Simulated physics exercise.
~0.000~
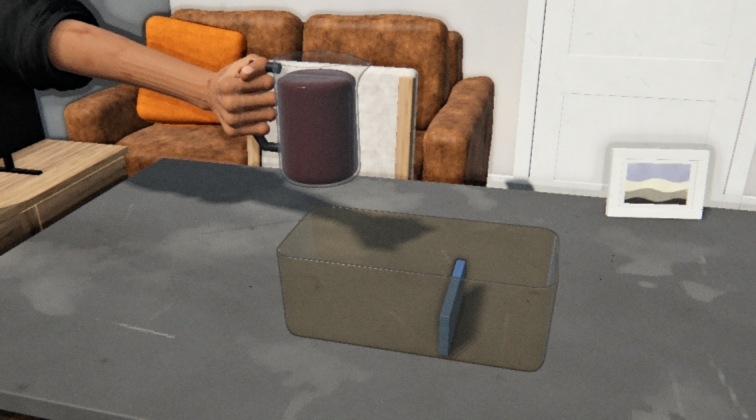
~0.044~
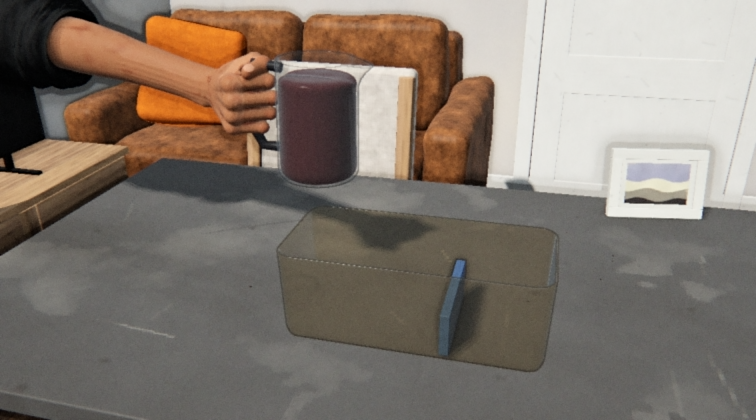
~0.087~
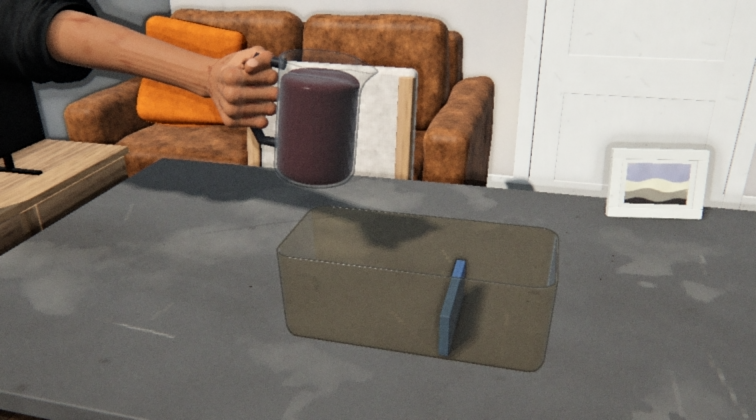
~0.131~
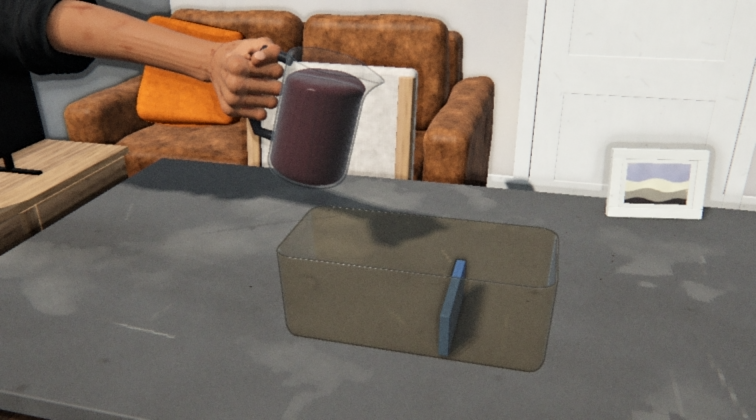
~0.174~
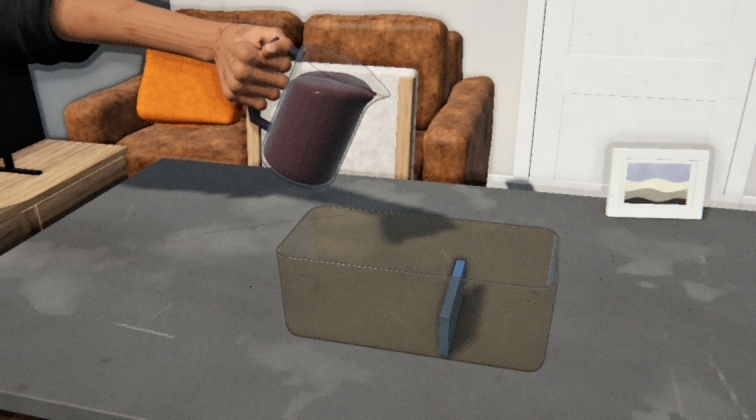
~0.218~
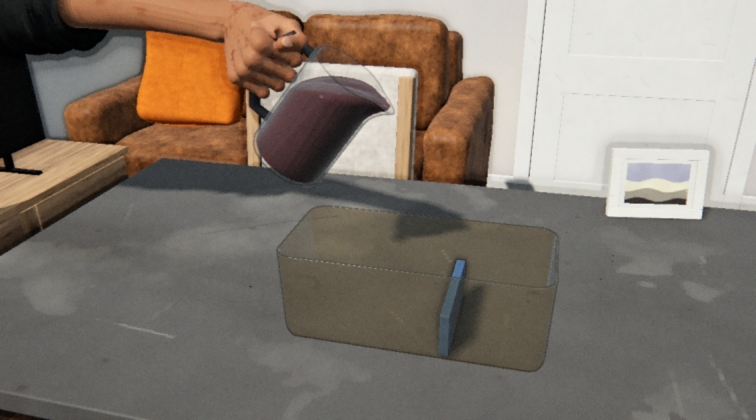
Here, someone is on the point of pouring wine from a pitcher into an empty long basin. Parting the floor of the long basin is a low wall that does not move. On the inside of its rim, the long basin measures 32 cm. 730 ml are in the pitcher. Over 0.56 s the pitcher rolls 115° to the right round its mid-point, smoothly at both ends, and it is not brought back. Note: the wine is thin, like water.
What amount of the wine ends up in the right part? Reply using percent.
4 %.
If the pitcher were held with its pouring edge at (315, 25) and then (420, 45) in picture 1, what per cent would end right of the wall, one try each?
Roughly 5 per cent the first time and 85 per cent the second.
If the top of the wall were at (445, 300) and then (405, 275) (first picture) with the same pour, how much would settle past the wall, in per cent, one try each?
First try about 20 %, second try about 85 %.
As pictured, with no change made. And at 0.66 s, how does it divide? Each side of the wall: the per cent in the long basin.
Around 64 on the left and around 3 on the right.
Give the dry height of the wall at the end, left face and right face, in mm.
On the left it's about 32 mm; on the right, about 54 mm.
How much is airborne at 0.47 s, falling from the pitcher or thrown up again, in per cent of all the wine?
Close to 24 in a hundred.
Then, 0.47 s in, the tilt is 108° and 59 per cent is still to pour, 15 is left of the wall and 2 right of it.
Then, 0.66 s in, the tilt is 115° and 14 per cent is still to pour, 64 is left of the wall and 3 right of it.
Then, 0.85 s in, the tilt is 115° and 1 per cent is still to pour, 85 is left of the wall and 3 right of it.
Then, 1.06 s in, the tilt is 115° and 0 per cent is still to pour, 91 is left of the wall and 4 right of it.
Finally, 91 per cent lies left of the wall, 4 right of it and 5 outside.
